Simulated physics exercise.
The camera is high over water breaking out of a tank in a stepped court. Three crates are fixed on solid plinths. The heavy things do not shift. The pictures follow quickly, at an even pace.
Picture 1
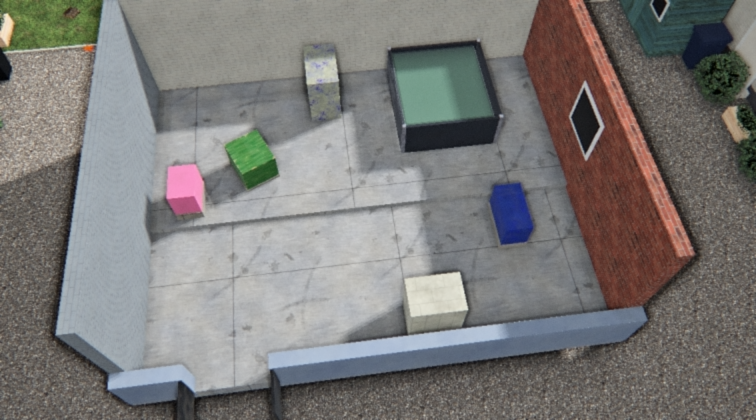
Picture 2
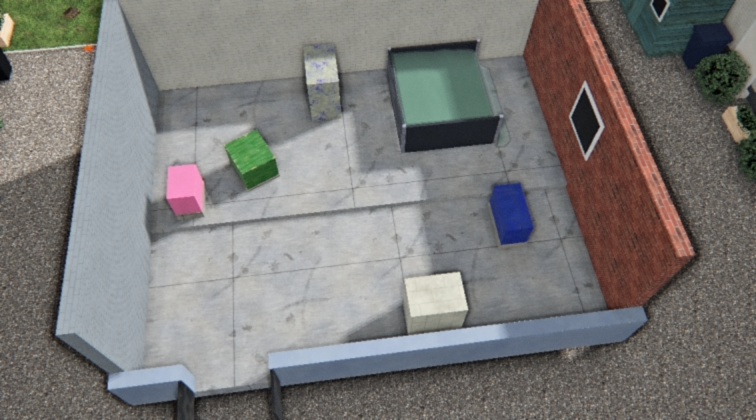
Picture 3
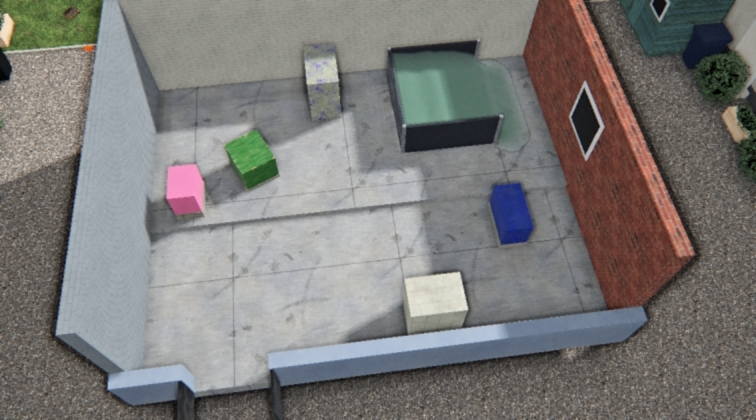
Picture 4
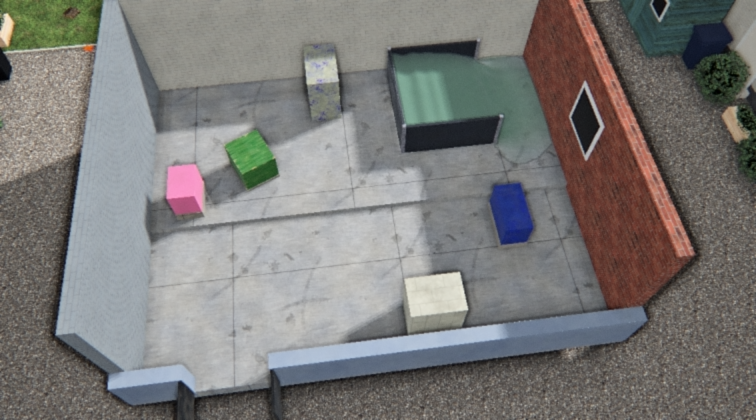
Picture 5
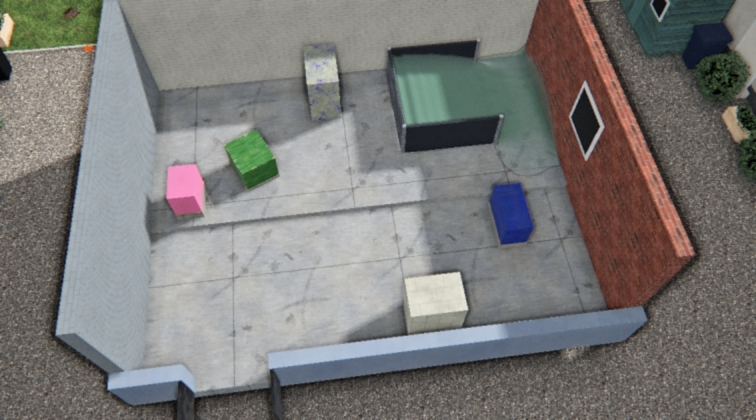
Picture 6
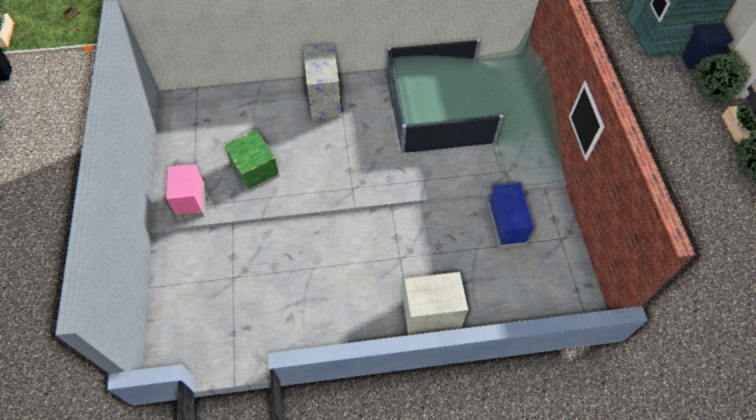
Greenish water, at first still in a dark-walled tank, pours out through the tank's open right side and spreads across the grey paved floor toward the brick wall, while the pink, green, blue and pale blocks stay in place.
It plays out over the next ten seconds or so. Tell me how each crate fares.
In the end: The pink crate keeps dry; the green crate keeps dry; the blue crate is soaked.
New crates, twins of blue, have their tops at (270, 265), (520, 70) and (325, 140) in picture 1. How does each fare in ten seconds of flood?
In that order: Is spared, gets wet, stays dry.
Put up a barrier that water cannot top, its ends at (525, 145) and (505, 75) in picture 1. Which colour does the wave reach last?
Last comes the green-painted one.
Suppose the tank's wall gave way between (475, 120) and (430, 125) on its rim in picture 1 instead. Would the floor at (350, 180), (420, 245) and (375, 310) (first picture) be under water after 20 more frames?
In turn: Not flooded, wet, awash.
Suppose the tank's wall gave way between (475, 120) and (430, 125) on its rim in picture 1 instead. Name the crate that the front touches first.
I say the blue one.
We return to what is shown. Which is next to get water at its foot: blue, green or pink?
The crate marked blue.
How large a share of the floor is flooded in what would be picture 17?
About 20 per cent.
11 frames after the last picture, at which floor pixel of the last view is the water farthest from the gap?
I would point to (604, 324).
A moment on, water covers 10 % of the floor; the pink crate not reached, the green crate not reached, the blue crate water round its plinth.
Next, water covers 20 % of the floor; the pink crate not reached, the green crate not reached, the blue crate water round its plinth.
Then, water covers 40 % of the floor; the pink crate not reached, the green crate not reached, the blue crate water round its plinth.
Later, water covers 65 % of the floor; the pink crate water round its plinth, the green crate not reached, the blue crate water round its plinth.
In the end, water covers 80 % of the floor; the pink crate stayed above the water, the green crate stayed above the water, the blue crate was topped.
